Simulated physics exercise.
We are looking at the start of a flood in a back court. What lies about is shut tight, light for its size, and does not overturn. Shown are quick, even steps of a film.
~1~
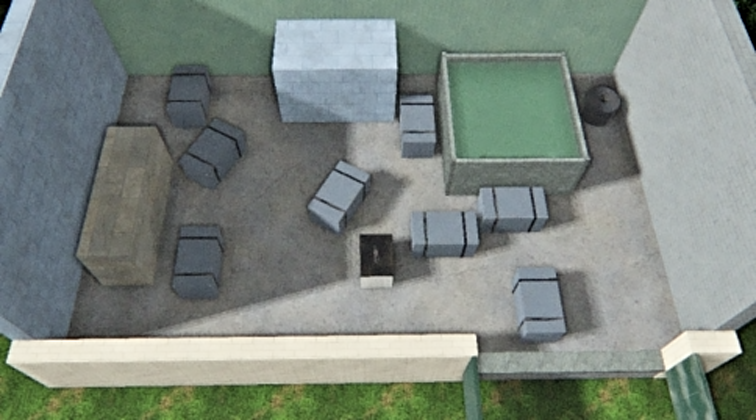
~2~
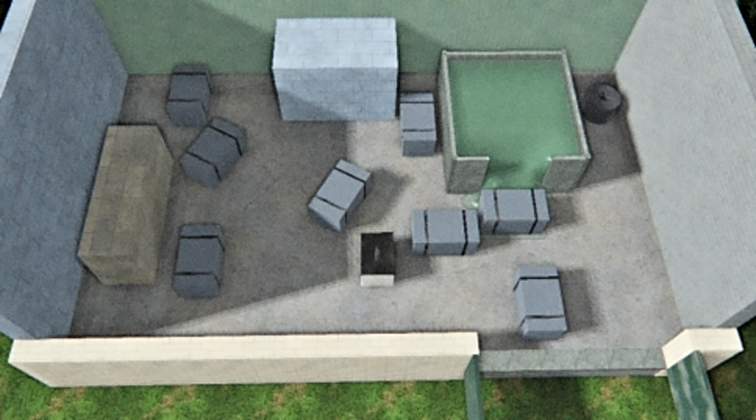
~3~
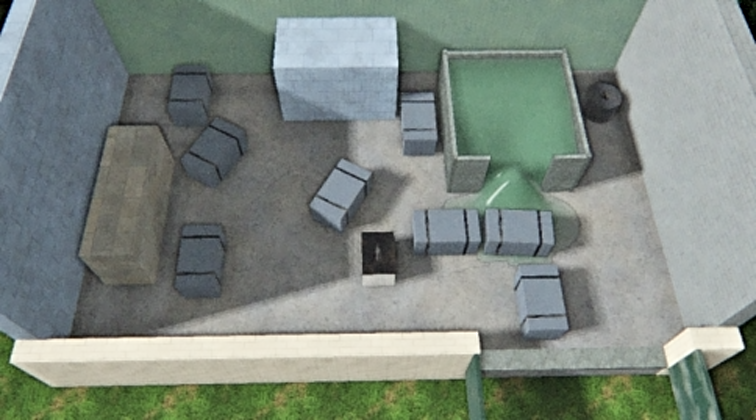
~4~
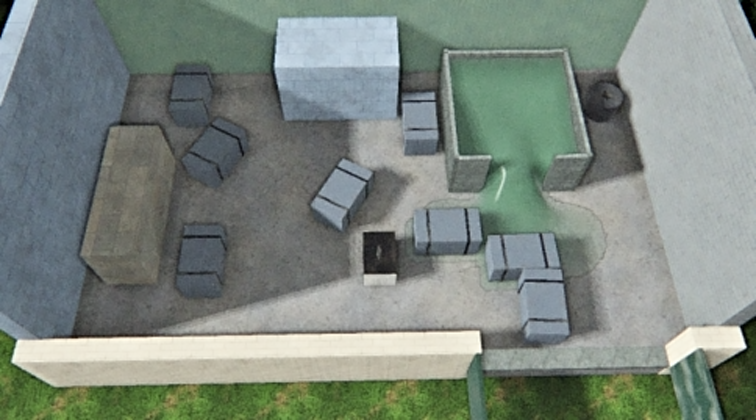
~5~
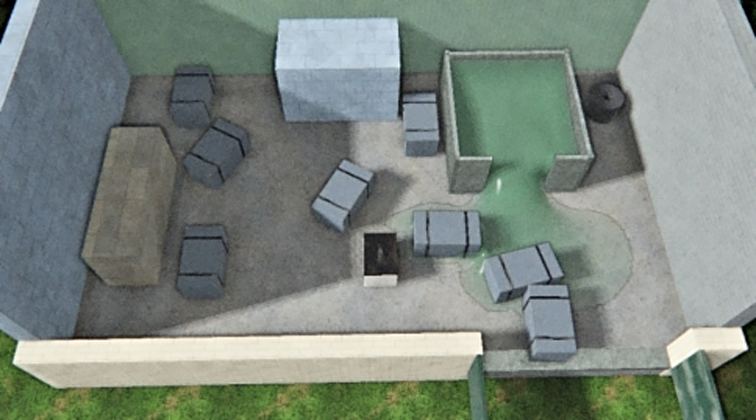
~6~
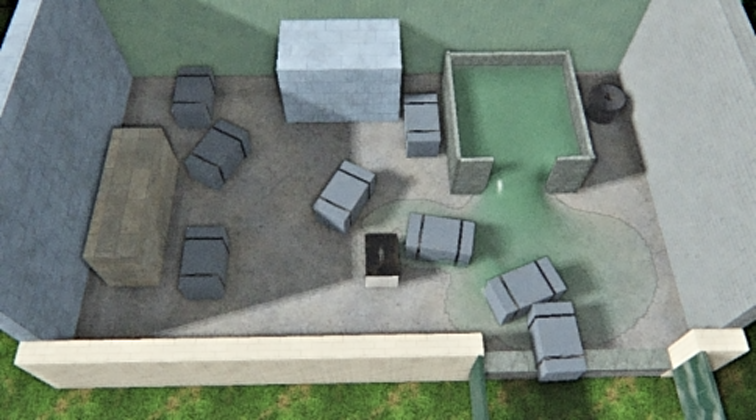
Green water pours through a gap that opens in the front of a walled tank and spreads across the court, pushing the nearest strapped grey trunk forward, then shifting the one in front of it and slightly turning another.
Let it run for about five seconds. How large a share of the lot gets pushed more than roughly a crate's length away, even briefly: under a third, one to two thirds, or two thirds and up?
That share does not reach a third.
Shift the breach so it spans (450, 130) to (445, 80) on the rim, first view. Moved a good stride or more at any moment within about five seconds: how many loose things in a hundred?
By my reckoning, around 50 percent.
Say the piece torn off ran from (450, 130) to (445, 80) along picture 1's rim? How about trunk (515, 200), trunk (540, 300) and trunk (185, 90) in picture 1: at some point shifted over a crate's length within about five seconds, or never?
Here is how they go, in order: Fails to go that far, fails to go that far, and dislodged that far.
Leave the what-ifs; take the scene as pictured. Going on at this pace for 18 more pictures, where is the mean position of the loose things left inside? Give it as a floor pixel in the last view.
Centre of the remaining clutter: Around (341, 191).
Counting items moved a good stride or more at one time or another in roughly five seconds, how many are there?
The total is 3.
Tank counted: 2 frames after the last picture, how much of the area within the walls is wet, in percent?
Roughly 30 %.
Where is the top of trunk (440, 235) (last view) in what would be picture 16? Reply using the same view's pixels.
Position: About (391, 288).
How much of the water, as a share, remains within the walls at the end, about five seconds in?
It works out at roughly 54 percent.
A moment on, 2 of 10 are well off their spots; 0 afloat.
Next, 3 of 10 are well off their spots; 0 afloat.
Later, 3 of 10 are well off their spots; 0 afloat.
In the end, 3 of 10 are well off their spots, and 3 have been at some point; 0 afloat.
